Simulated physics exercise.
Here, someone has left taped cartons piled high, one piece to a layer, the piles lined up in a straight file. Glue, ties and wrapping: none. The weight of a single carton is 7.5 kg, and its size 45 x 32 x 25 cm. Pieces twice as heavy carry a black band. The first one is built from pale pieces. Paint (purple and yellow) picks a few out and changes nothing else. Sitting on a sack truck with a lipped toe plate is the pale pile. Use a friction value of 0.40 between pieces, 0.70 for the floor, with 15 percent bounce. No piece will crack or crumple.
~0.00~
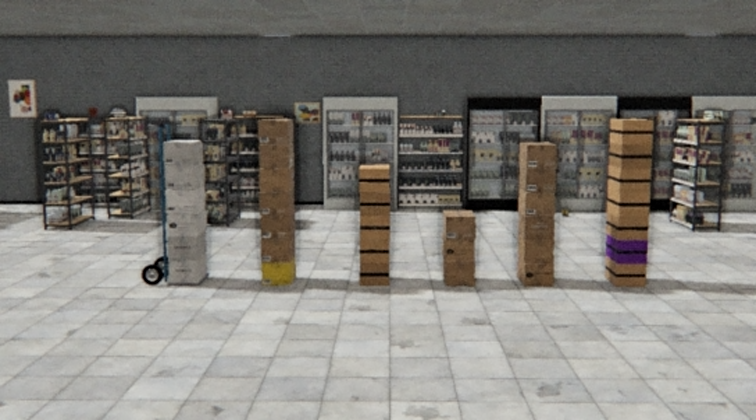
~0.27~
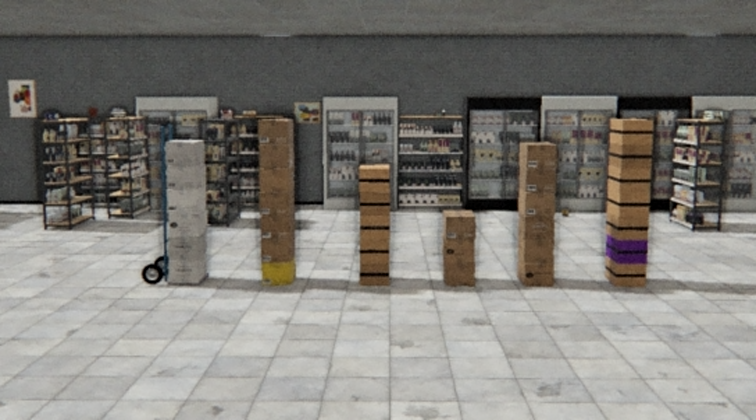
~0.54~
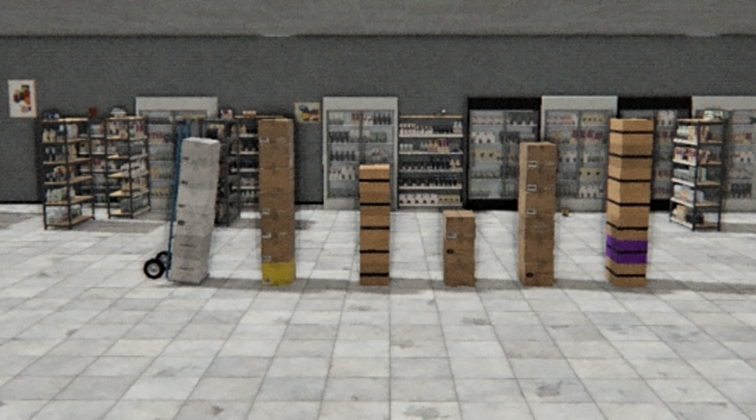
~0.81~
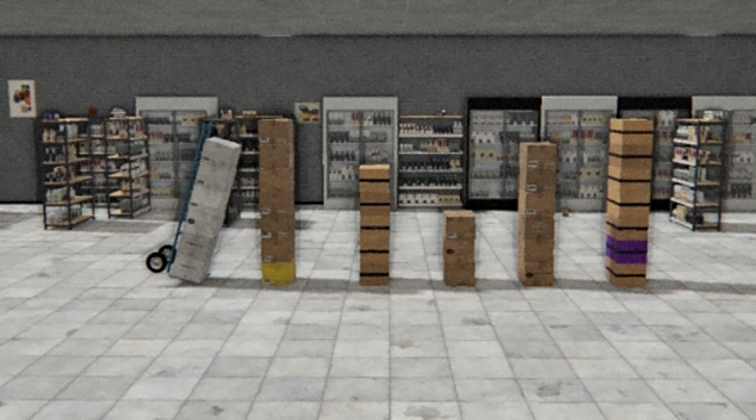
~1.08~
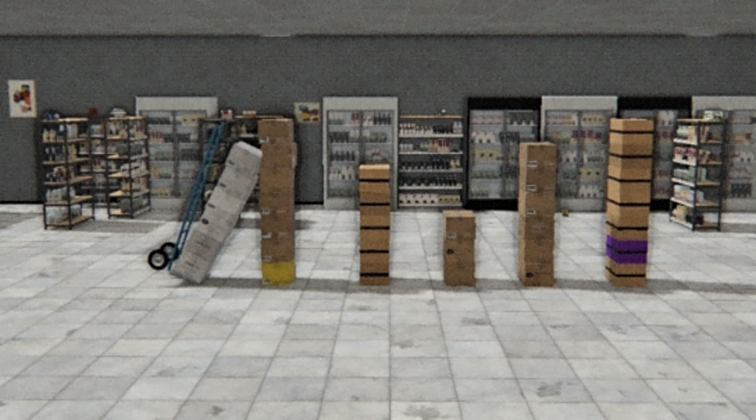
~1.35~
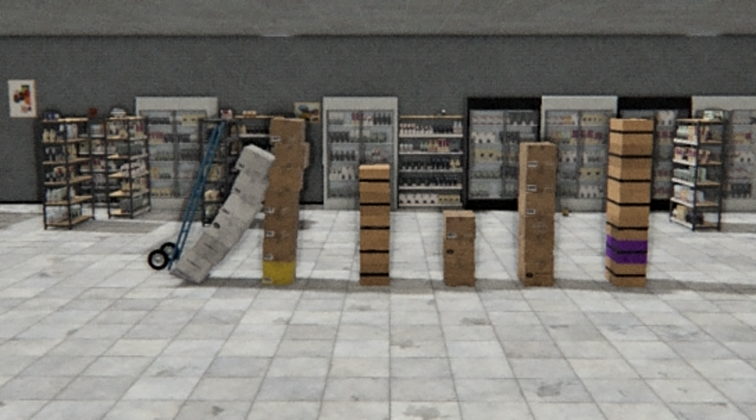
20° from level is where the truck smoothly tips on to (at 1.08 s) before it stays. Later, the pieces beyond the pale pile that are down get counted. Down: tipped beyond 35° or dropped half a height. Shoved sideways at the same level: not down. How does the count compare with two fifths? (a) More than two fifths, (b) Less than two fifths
a.
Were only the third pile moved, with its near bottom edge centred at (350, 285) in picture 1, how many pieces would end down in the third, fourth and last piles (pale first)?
Then third 5, fourth 2, last 7.
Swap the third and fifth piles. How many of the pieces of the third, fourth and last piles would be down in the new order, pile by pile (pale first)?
Count of fallen pieces - third: 5; fourth: 2; last: 0.
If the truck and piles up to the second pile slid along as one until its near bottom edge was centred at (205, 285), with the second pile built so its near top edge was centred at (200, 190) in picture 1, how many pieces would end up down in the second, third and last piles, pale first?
You'd get second 4, third 0 and last 0.
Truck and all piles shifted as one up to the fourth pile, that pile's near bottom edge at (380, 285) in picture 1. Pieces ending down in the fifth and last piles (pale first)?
Down per pile: Fifth 0; last 0.
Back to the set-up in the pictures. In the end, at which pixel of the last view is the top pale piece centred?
Roughly at (334, 241).
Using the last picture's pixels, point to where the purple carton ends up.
About pixel (676, 268).
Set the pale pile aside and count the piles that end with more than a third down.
Total count: 5.
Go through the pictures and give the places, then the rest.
In the first frame (each place is the centre of the face we see best), truck frame (161, 158) 0° forward; purple carton (633, 252); yellow carton (276, 274); the others all in place.
The second frame shows truck frame (163, 158) 1° forward; yellow carton (276, 274).
The third frame shows truck frame (179, 155) 8° forward, top of the pale pile leaning 8°; purple carton (633, 252); the others all in place.
The fourth frame shows truck frame (198, 154) 16° forward, top of the pale pile leaning 16°; purple carton (633, 252); the others all in place.
The fifth frame shows truck frame (207, 154) 20° forward, top of the pale pile leaning 27°; yellow carton (276, 274); one has shifted.
The sixth frame shows truck frame (207, 154) 20° forward, top of the pale pile leaning 27°; yellow carton (277, 274) tilted 3°; purple carton (633, 252); steepest lean 3°, the carton at (289, 156); 7 have shifted.
By 2.02 s, 6 of the pale pile down; 1 of the 28 other cartons down; yellow carton tilted 28°.
By 3.02 s, 6 of the pale pile down; 12 of the 28 other cartons down; yellow carton tilted 50°.
By 5.56 s, 6 of the pale pile down; 27 of the 28 other cartons down; purple carton tilted 52°; yellow carton tilted 50°.
When it is over (6.6 s), 6 of the pale pile down; 26 of the 28 other cartons down; purple carton on its side; yellow carton tilted 50°. That is 93 per cent. In pixels of the last frame, middles, purple carton near (676, 268), yellow carton near (293, 263).
